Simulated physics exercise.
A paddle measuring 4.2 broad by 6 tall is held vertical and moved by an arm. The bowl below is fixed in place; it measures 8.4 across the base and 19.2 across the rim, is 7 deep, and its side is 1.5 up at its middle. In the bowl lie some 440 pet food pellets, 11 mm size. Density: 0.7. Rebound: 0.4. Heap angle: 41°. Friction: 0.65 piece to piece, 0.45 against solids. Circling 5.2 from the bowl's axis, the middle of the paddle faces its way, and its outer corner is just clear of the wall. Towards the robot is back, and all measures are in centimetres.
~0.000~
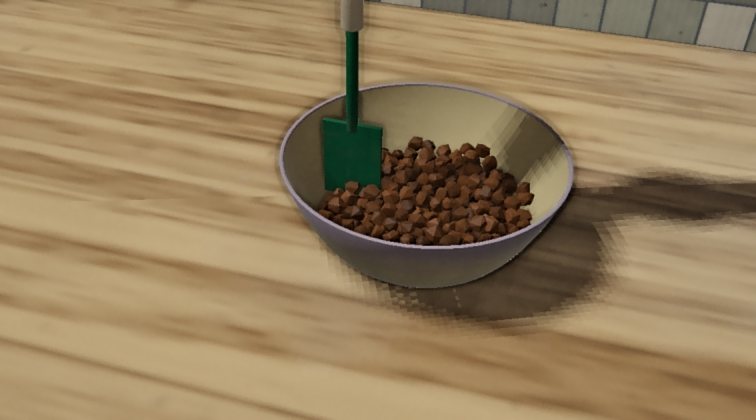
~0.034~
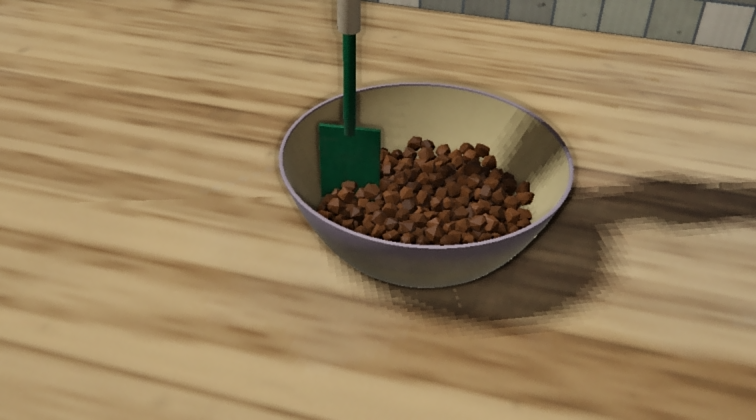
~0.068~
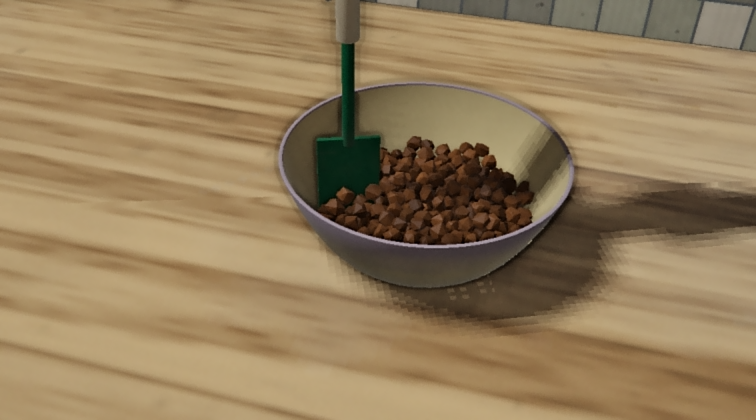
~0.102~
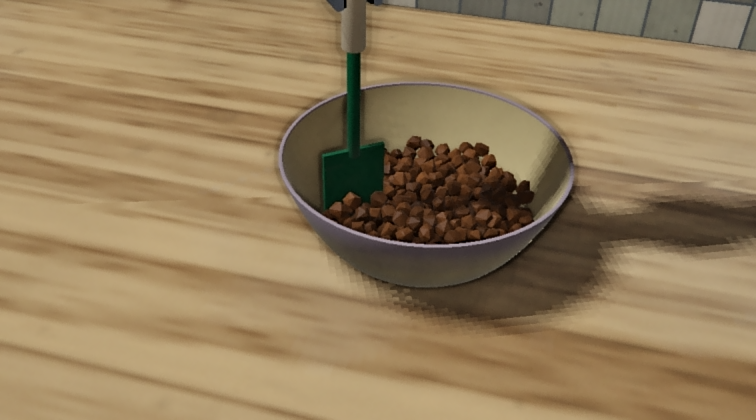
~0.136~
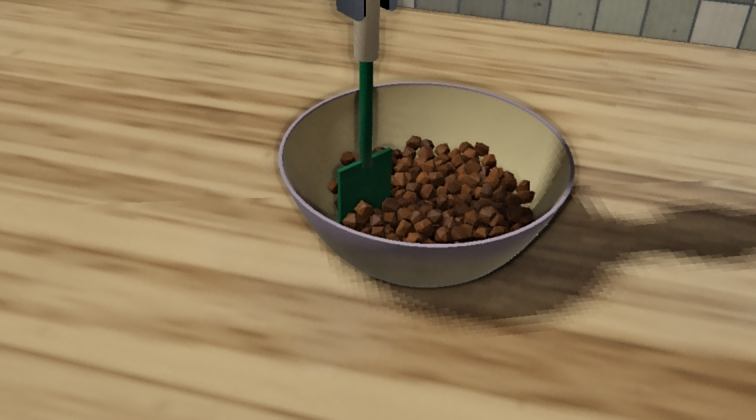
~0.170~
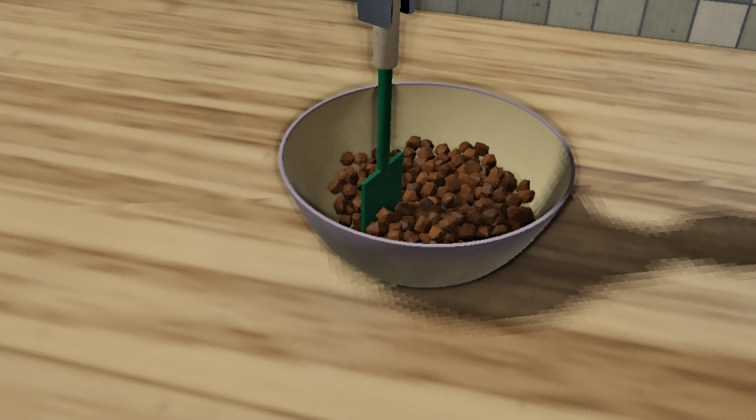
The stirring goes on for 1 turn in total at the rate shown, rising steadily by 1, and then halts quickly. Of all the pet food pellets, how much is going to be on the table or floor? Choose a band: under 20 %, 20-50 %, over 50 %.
Band: Under 20 %.
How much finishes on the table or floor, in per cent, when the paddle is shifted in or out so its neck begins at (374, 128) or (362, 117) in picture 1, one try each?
I'd guess some 0 and 5 percent.
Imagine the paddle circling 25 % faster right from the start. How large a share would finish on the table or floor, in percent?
Estimate: Near 10 in a hundred.
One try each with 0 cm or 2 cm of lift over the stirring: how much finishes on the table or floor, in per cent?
10 and 5 %.
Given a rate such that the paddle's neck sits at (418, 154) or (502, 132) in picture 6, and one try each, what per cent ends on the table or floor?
It comes to close to 15 per cent and close to 30 per cent.
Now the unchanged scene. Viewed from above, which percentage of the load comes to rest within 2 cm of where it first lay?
Roughly 35 percent.
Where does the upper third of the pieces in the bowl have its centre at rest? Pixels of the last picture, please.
I'd put it at about (366, 202).
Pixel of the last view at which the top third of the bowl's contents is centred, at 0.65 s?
Near (378, 141).
After 0.41 s, 182° round, highest piece 9 above the table; 439 in the bowl, 1 on the table or floor, 4 in flight or on the tool.
After 0.65 s, 295° round, highest piece 9 above the table; 422 in the bowl, 17 on the table or floor, 5 in flight or on the tool.
After 0.97 s, 0° round, highest piece 8 above the table; 413 in the bowl, 30 on the table or floor, 1 in flight or on the tool.
After 1.67 s, 0° round, highest piece 8 above the table; 413 in the bowl, 31 on the table or floor.
In the end, 413 in the bowl, 31 on the table or floor. That is 7 % on the table or floor.
